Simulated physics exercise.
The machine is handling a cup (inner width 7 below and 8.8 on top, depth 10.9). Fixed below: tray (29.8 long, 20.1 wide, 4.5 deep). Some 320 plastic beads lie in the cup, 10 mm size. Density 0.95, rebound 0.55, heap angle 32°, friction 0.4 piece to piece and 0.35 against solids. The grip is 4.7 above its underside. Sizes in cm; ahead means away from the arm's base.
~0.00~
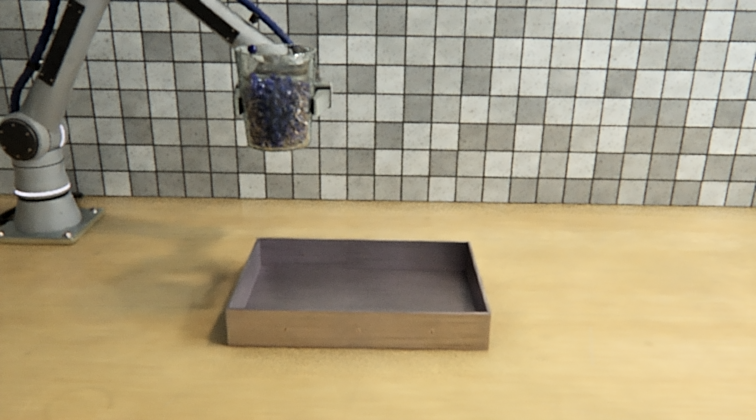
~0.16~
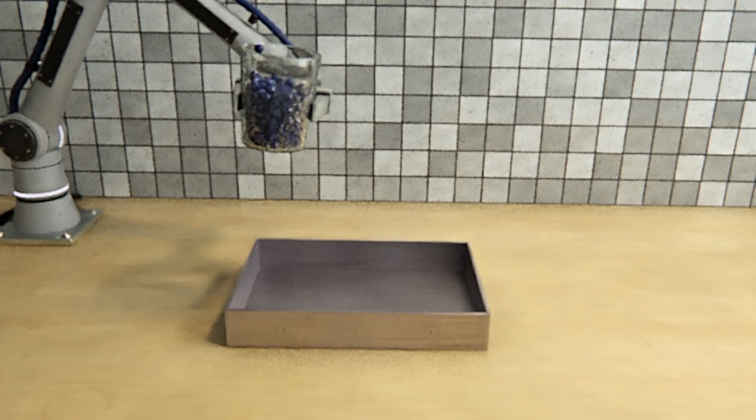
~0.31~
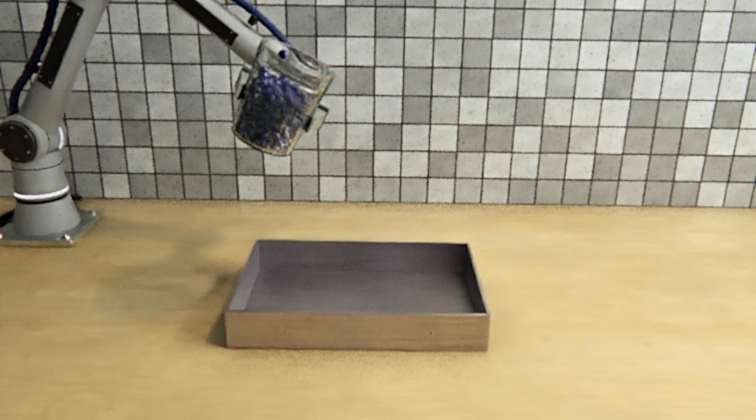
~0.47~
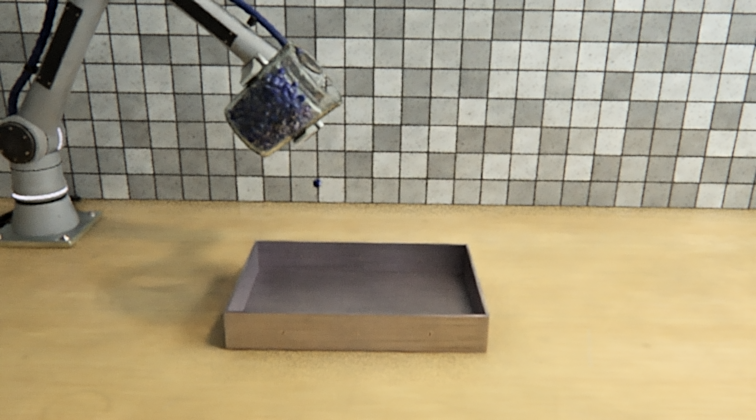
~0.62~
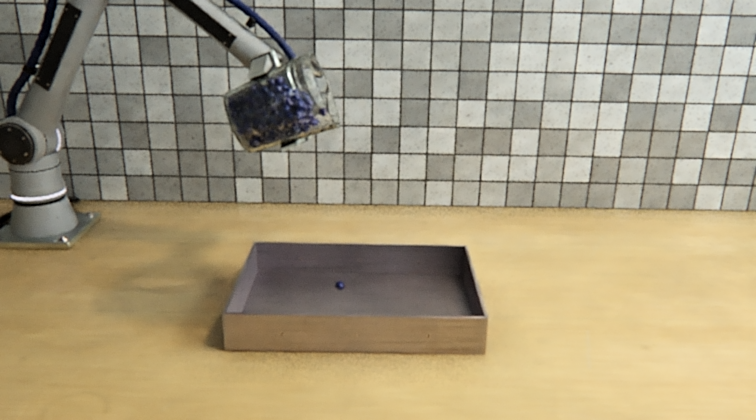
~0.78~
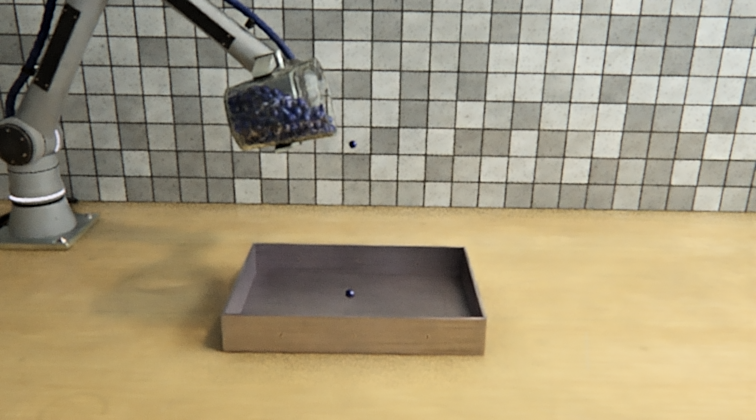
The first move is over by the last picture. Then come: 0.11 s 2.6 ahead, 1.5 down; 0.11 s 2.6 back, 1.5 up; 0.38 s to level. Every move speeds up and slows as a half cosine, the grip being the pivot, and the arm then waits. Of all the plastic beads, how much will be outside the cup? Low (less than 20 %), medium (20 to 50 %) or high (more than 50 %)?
Answer: Low; less than 20 % of the plastic beads finish outside the cup.
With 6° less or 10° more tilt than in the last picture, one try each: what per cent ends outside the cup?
Some 5 and 35 per cent.
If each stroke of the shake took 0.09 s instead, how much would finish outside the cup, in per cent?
Then about 15 per cent.
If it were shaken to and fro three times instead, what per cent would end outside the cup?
Then about 30 per cent.
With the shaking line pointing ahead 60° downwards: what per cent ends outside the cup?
About 5 per cent.
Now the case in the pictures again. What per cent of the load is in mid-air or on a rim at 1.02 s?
About 7 per cent.
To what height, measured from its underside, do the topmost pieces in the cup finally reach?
Roughly 7.5 cm.
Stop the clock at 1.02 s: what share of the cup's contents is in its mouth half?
Some 45 per cent.
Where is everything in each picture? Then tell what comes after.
In the first frame, cup middle at (277, 99), level; upper third of the load around (276, 93), from x 250 to 305, top at y 50; 320 in the cup.
In the second frame, cup middle at (277, 99), tilted 7° forward; upper third of the load around (274, 94), from x 250 to 310, top at y 50.
In the third frame, cup middle at (279, 101), tilted 26° forward; upper third of the load around (273, 96), from x 240 to 310, top at y 55; 319 in the cup, 1 in flight or on a rim.
In the fourth frame, cup middle at (280, 104), tilted 49° forward; upper third of the load around (270, 96), from x 235 to 315, top at y 75; 319 in the cup, 1 in flight or on a rim.
In the fifth frame, cup middle at (280, 107), tilted 68° forward; upper third of the load around (270, 98), from x 230 to 340, top at y 80; 319 in the cup, 1 in the tray.
In the sixth frame, cup middle at (279, 109), tilted 75° forward; upper third of the load around (261, 103), from x 235 to 355, top at y 90; 318 in the cup, 1 in the tray, 1 in flight or on a rim.
After 1.02 s, tilted 74° forward, highest piece 28 above the table; 297 in the cup, 2 in the tray, 21 in flight or on a rim.
After 1.26 s, tilted 17° forward, highest piece 31 above the table; 276 in the cup, 41 in the tray, 3 in flight or on a rim.
After 1.58 s, level, highest piece 29 above the table; 276 in the cup, 43 in the tray, 1 in flight or on a rim.
After 2.63 s, level, highest piece 29 above the table; 276 in the cup, 44 in the tray.
At rest, 276 in the cup, 44 in the tray. That is 14 % outside the cup.
